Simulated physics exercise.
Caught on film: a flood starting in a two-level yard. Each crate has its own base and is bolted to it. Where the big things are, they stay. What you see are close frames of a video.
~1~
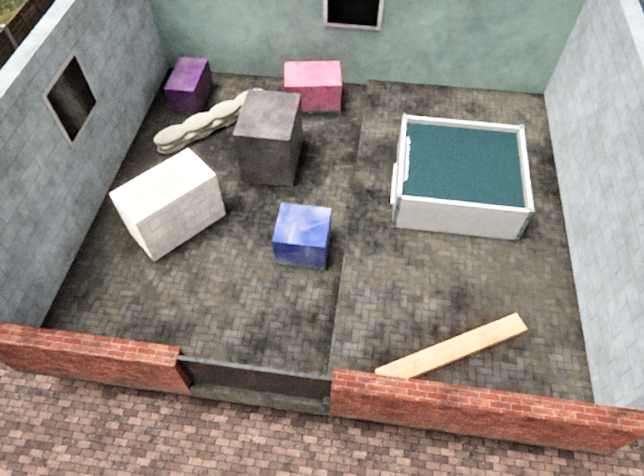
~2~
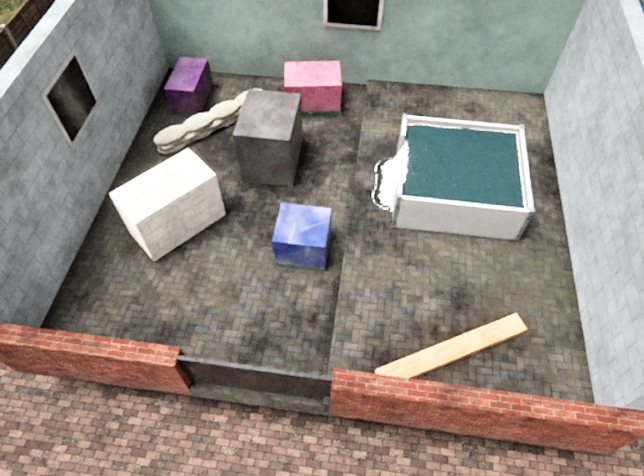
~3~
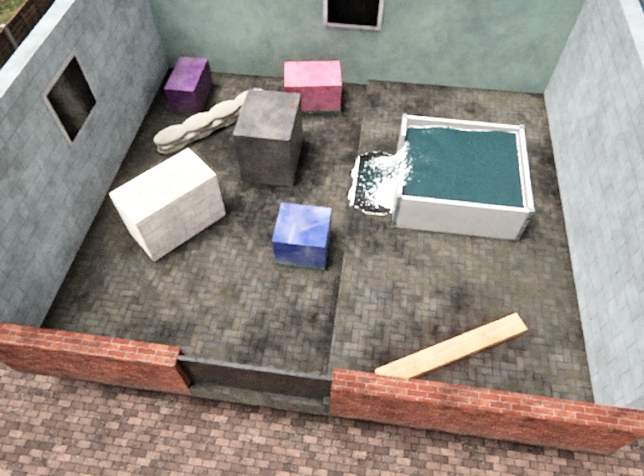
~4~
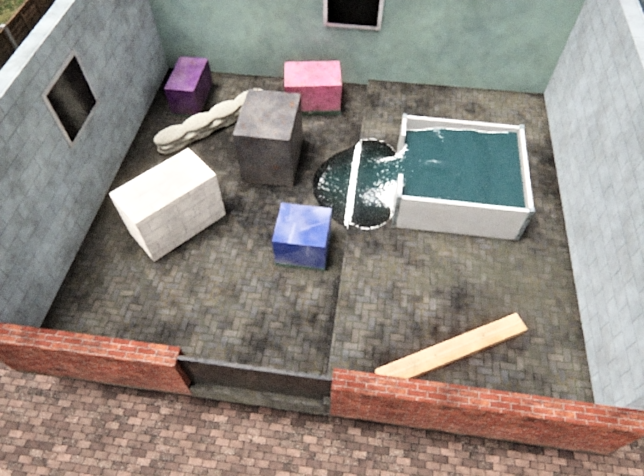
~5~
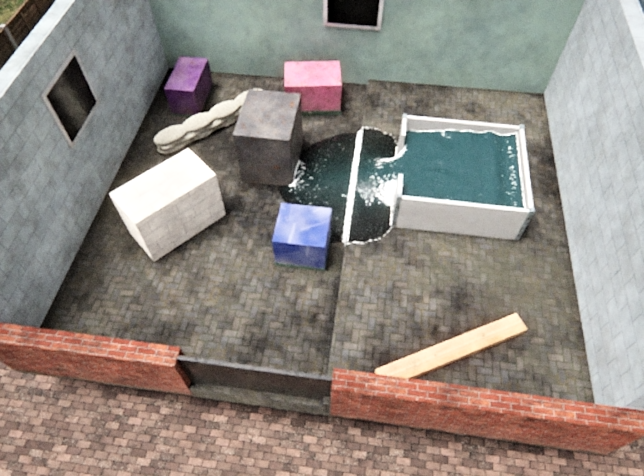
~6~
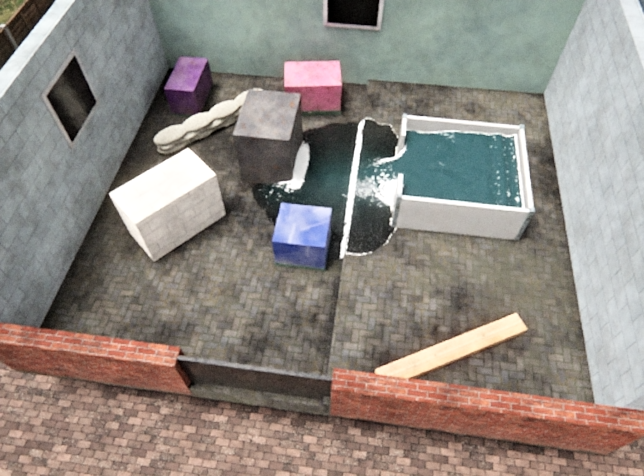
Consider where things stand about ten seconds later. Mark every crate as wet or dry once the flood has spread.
Pink crate: Wet, purple crate: Wet, blue crate: Wet.
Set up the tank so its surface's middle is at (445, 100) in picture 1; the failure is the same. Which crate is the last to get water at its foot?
The crate marked purple comes last.
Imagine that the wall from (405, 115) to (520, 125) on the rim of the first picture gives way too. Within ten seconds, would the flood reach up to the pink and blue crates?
Taking them in turn, the pink one is swamped, and the blue one is swamped.
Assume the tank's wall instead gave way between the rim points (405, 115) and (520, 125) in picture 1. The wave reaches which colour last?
The blue one.
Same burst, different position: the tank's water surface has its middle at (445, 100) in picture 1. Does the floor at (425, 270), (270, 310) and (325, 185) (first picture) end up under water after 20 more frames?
As listed: No water, free of water, under water.
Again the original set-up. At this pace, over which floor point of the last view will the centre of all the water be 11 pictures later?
About (373, 182) in the last view.
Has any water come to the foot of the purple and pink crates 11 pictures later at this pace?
Purple: Dry; pink: Wet.
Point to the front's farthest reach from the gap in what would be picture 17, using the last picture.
Close to (75, 340).
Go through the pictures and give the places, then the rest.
In the first picture, still water in the water tank at (462, 164).
In the second picture, the front is at (383, 164), out from the gap at (401, 174).
In the third picture, the front is at (358, 162), out from the gap at (400, 176).
In the fourth picture, water pours out at (400, 176) and has run to (319, 177).
In the fifth picture, the front is at (286, 193), out from the gap at (400, 176).
In the sixth picture, water pours out at (400, 176) and has run to (260, 193).
A moment on, water covers 15 % of the floor; the pink crate water round its plinth, the purple crate not reached, the blue crate water round its plinth.
Next, water covers 30 % of the floor; the pink crate water round its plinth, the purple crate not reached, the blue crate water round its plinth.
Then, water covers 40 % of the floor; the pink crate water round its plinth, the purple crate not reached, the blue crate water round its plinth.
Later, water covers 55 % of the floor; the pink crate water round its plinth, the purple crate water round its plinth, the blue crate water round its plinth.
In the end, water covers 55 % of the floor; the pink crate was topped, the purple crate was topped, the blue crate was topped.
